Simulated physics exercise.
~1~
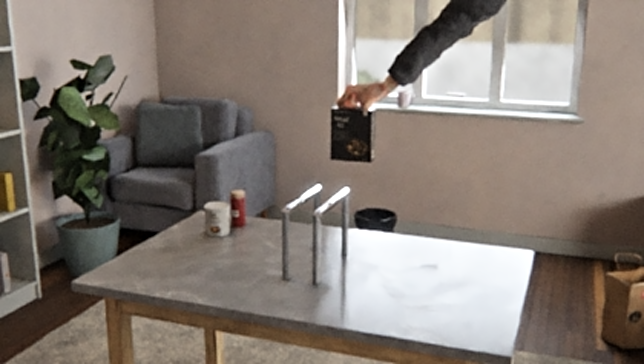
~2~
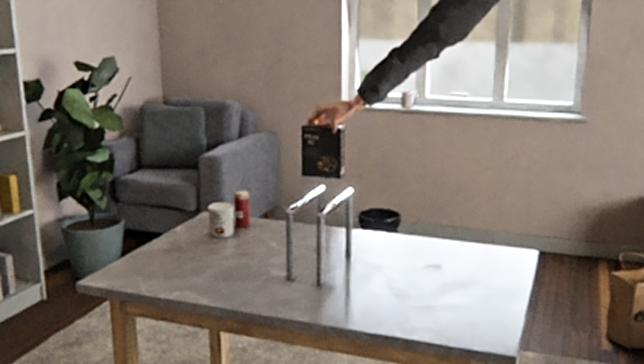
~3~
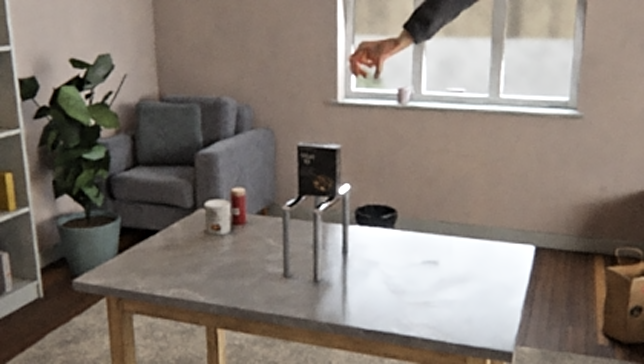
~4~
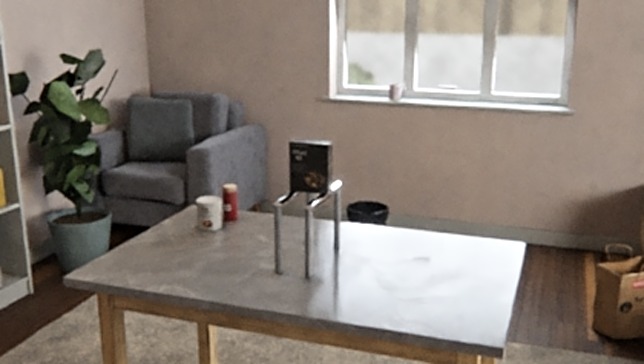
A hand lowering a black packet onto two metal supports on a table and letting go, the packet staying upright on top.
